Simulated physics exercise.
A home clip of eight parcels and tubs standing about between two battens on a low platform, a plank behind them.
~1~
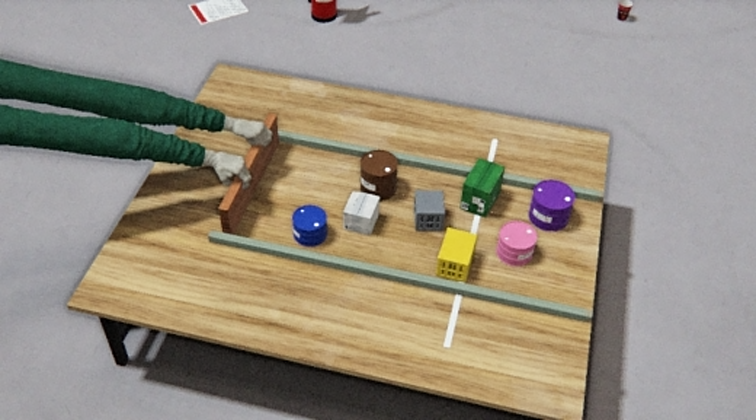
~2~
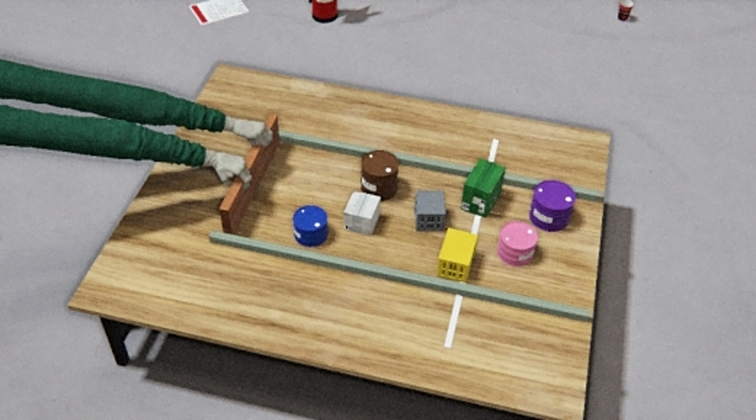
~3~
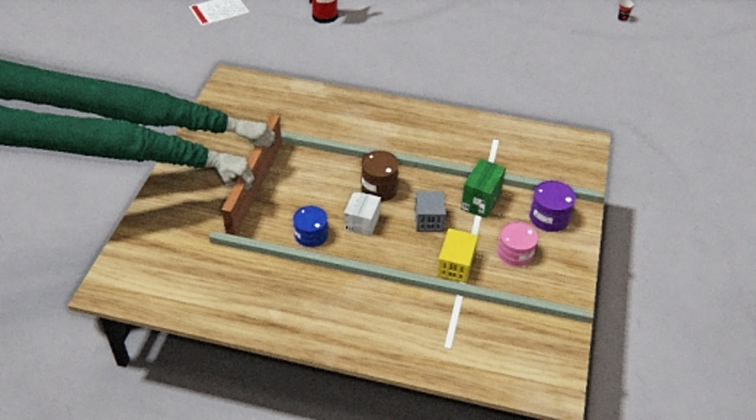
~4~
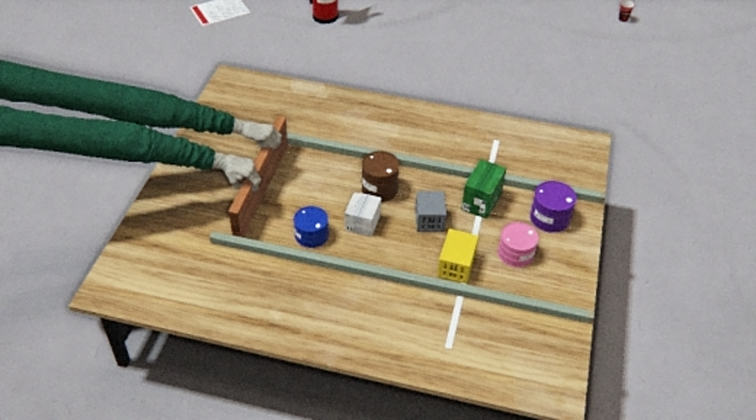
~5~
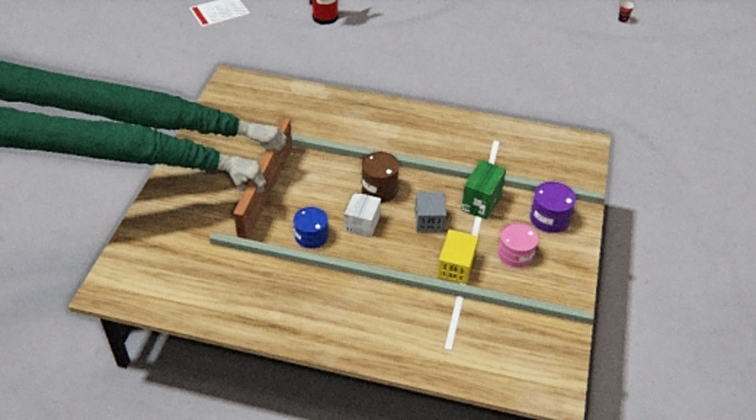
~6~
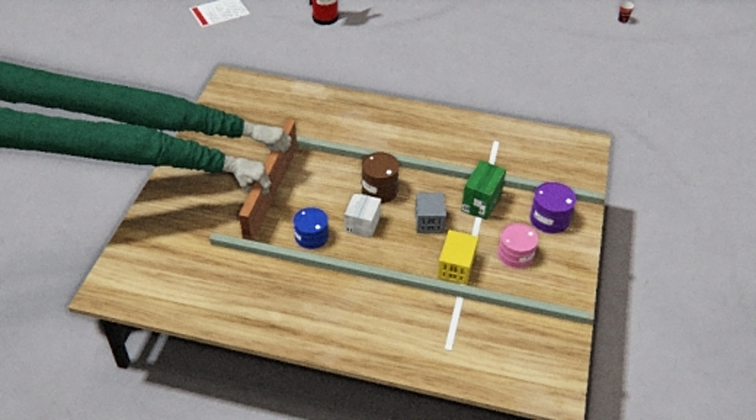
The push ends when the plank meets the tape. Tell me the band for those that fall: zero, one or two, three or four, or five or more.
As it turns out, the number that fall off is zero.
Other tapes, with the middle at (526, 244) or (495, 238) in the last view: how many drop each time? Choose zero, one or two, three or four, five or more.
For each place: Either one or two; not one.
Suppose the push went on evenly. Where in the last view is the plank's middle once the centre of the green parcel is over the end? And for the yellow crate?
Near (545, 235) and (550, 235).
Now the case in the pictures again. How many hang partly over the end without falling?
That would be 0.
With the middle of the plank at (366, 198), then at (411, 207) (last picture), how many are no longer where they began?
At the one place 3, at the other 4.
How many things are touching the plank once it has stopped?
In contact: 3.
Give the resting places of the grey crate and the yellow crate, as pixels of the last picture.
The grey crate at (517, 227), the yellow crate at (517, 268).
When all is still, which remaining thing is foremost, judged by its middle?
Foremost is the purple canister.
Soon after, none off yet; purple canister at rest near (553, 208); pink canister at rest near (518, 246); green parcel at rest near (484, 190).
After that, none off yet; purple canister at rest near (553, 208); pink canister at rest near (518, 246); green parcel displaced a little near (495, 191).
In the end, the number that fall off is zero.
